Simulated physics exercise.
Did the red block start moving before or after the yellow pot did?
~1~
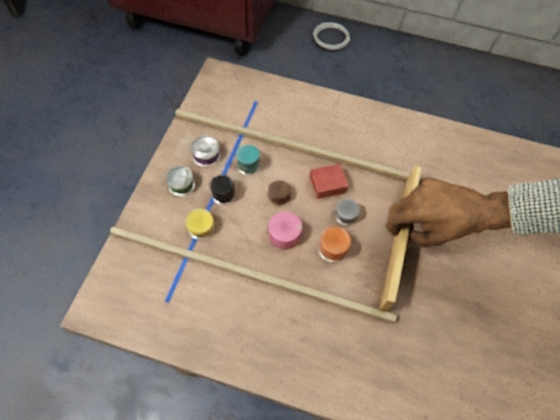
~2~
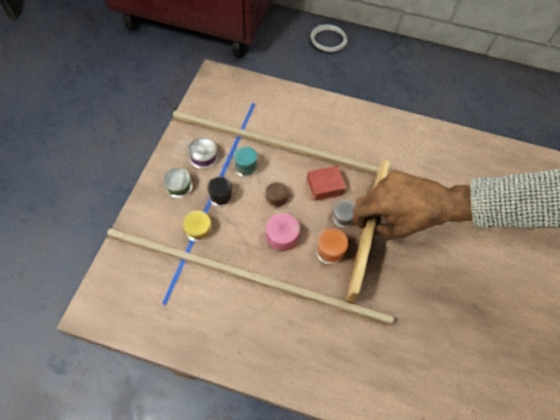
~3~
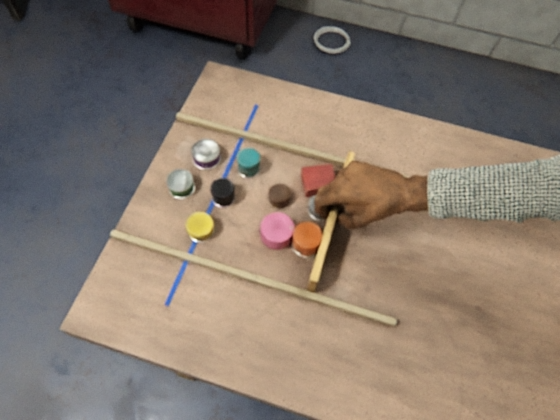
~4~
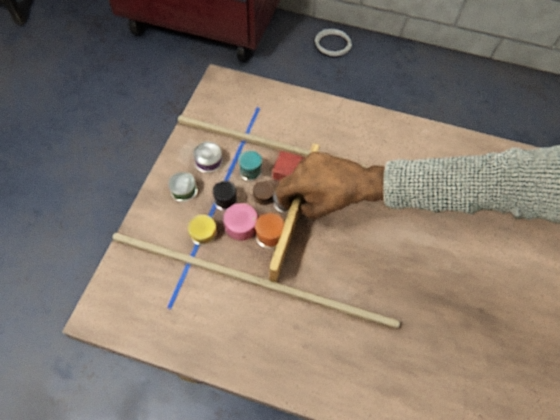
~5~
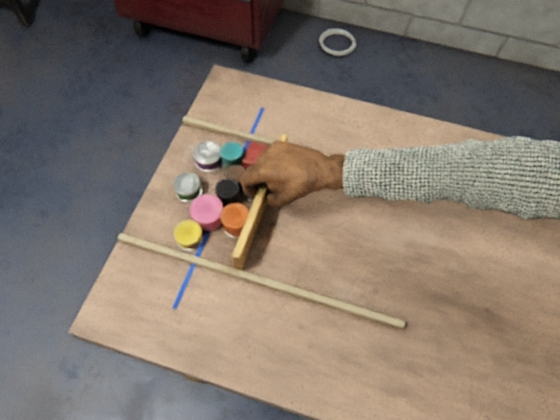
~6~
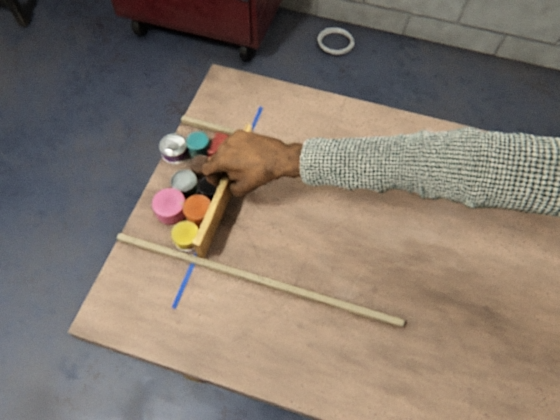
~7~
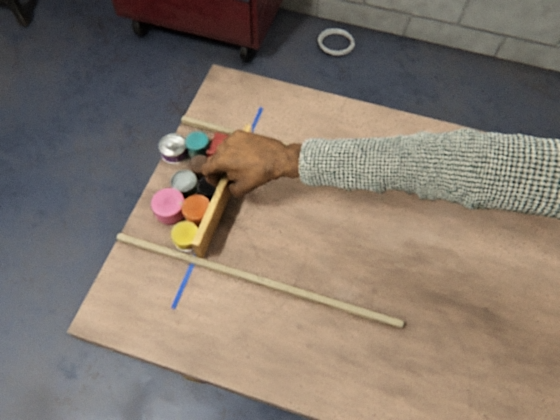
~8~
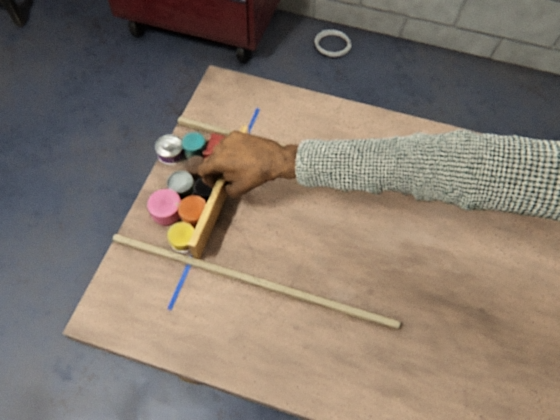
The red block started moving before the yellow pot, which stayed still until the bar and the bunched-up things had come further left.
